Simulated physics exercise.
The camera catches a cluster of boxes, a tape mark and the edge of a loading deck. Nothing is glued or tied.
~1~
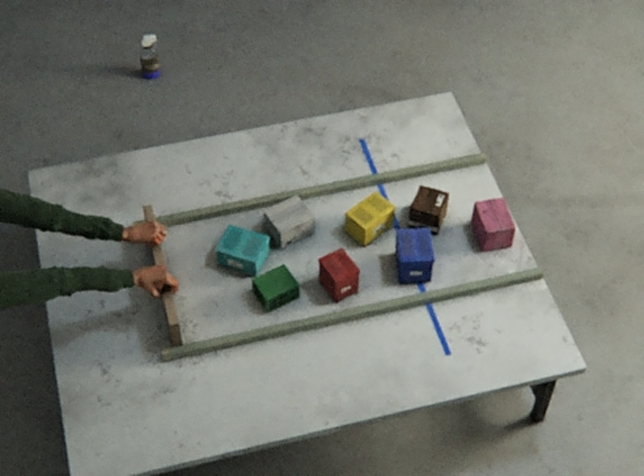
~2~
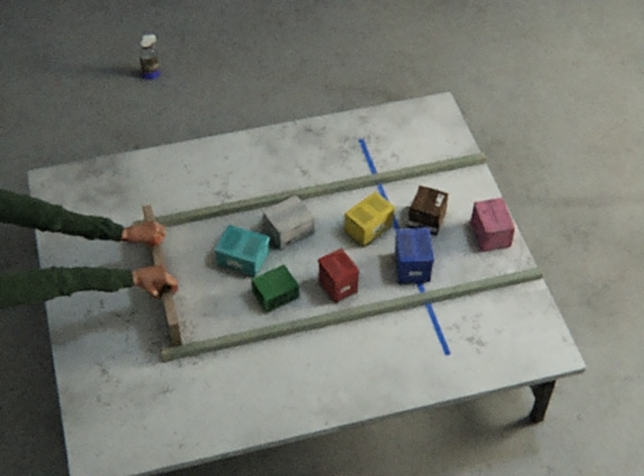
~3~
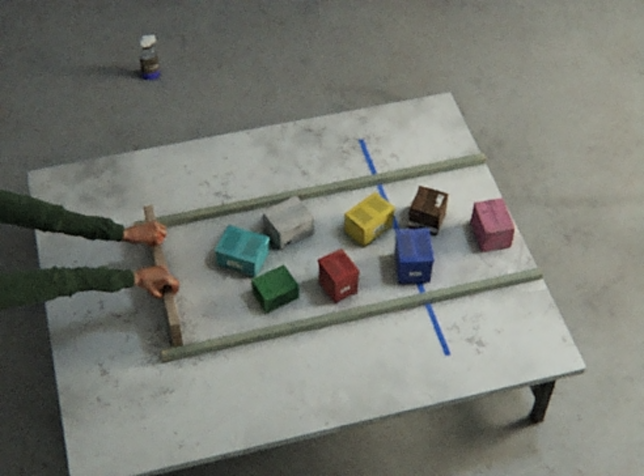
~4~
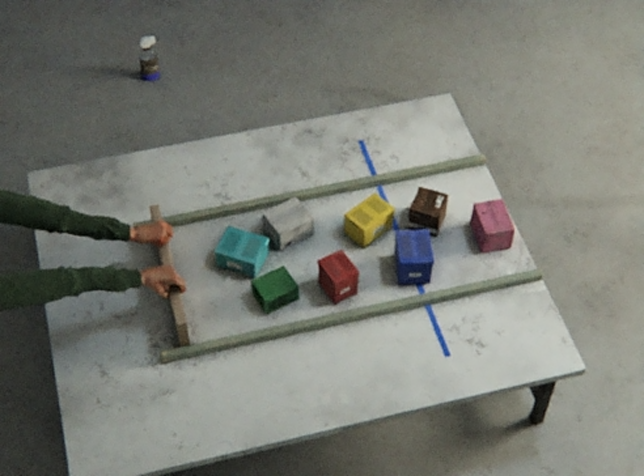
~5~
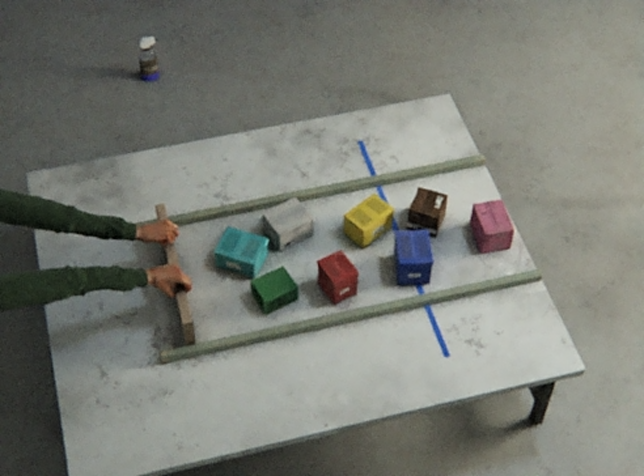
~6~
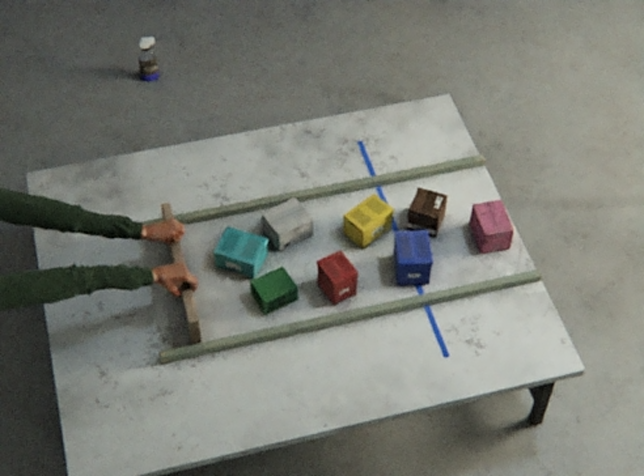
Two hands in dark green sleeves held a wooden plank between two rails on a large table, then slid it slightly right toward several colored boxes, which stayed still around a blue tape line.
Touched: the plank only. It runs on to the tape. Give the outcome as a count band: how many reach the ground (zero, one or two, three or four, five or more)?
Zero reach the ground.
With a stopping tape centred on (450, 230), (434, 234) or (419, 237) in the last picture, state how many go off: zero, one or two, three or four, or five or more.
In order: Either three or four, then either one or two, then one or two.
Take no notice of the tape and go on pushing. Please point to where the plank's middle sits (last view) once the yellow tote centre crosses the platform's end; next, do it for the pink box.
The middle is at (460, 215) when it's the yellow tote, and at (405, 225) when it's the pink box.
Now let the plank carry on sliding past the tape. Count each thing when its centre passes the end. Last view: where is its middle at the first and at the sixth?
At (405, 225) for the first, at (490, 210) for the sixth.
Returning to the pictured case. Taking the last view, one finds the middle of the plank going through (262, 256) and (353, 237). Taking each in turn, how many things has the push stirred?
Counting first: 3, next 7.
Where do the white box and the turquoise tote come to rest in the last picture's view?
Result: One about (400, 190), other about (418, 234).
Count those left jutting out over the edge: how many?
It would come to 1.
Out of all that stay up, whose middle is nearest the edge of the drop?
The pink box, it is.
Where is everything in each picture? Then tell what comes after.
In the first picture, pink box (493, 225); brown parcel (429, 210); blue tote (414, 256); plank (162, 275); tape (402, 239).
In the second picture, brown parcel (428, 210); white box (289, 222).
In the third picture, blue tote (414, 257); turquoise tote (243, 251).
In the fourth picture, pink box (492, 226); plank (170, 275).
In the fifth picture, brown parcel (427, 212); green crate (275, 290).
In the sixth picture, pink box (491, 227); brown parcel (427, 212); blue tote (412, 259); plank (181, 273); tape (400, 241).
Early on, none off yet; pink box at rest near (491, 227); brown parcel at rest near (427, 212); blue tote at rest near (412, 259).
A while later, none off yet; pink box at rest near (491, 227); brown parcel travelled a little near (446, 213); blue tote travelled about its own width near (449, 249).
Finally, the number that fall off is zero.
